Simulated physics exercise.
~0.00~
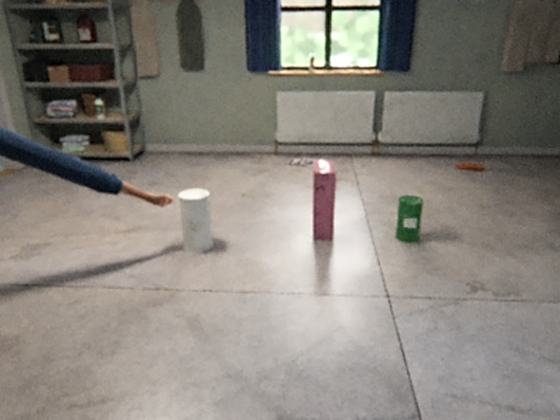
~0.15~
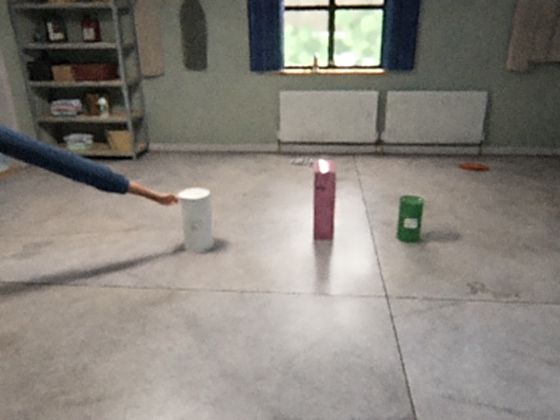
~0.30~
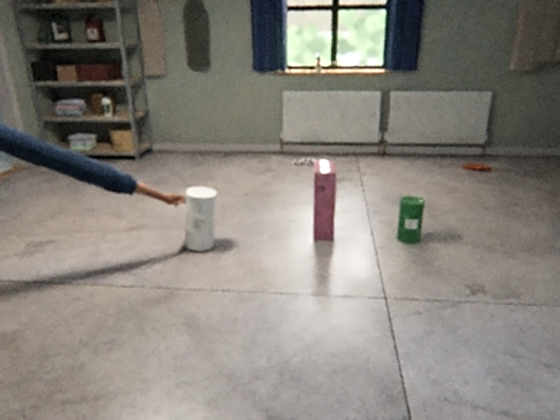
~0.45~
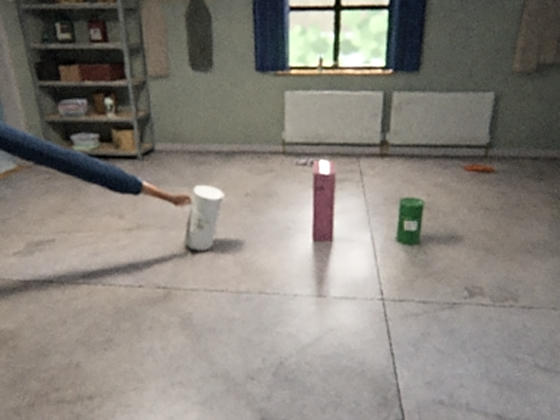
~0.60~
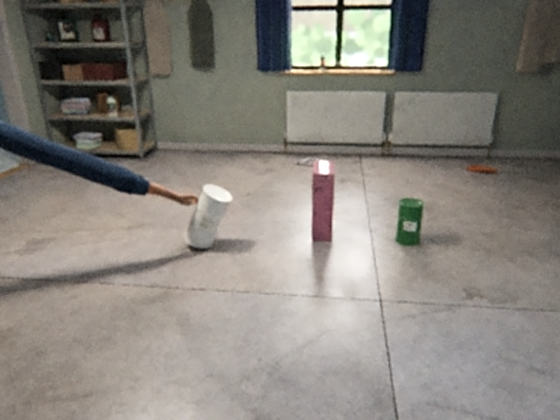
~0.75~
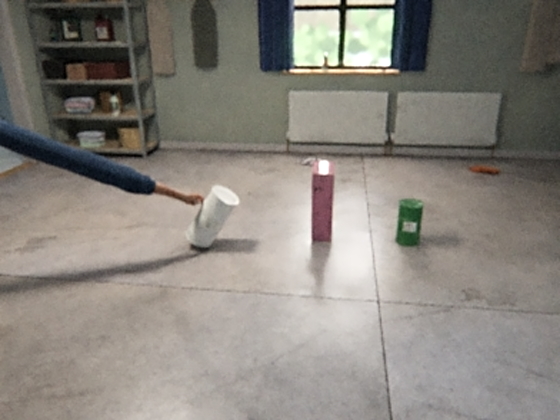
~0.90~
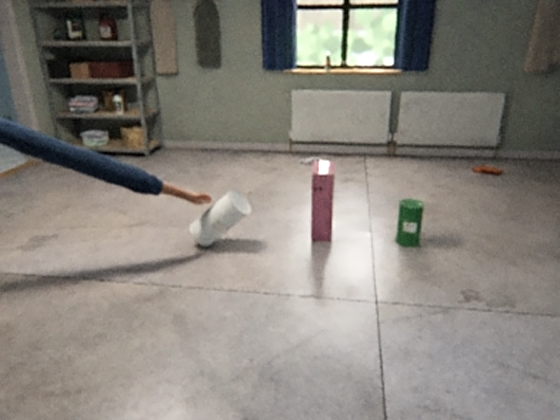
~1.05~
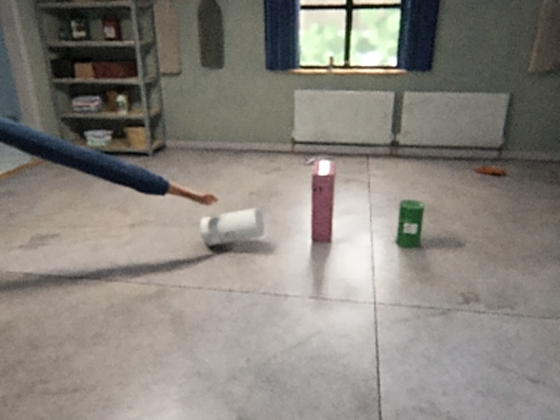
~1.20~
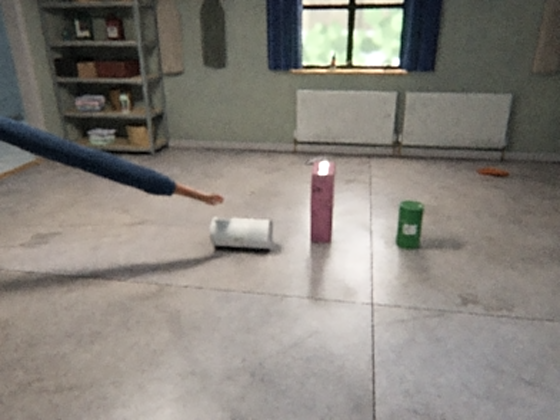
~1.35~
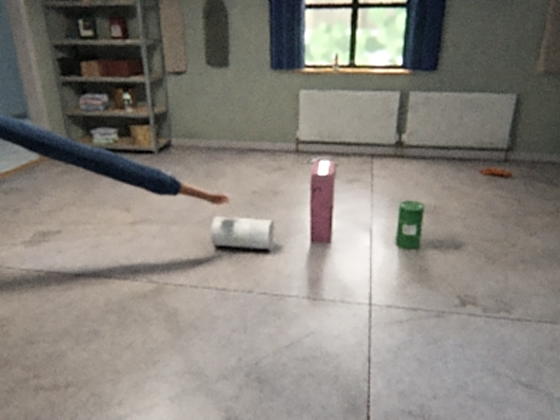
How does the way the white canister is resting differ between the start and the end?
At the start the white canister stands upright, and at the end it lies on its side on the floor.
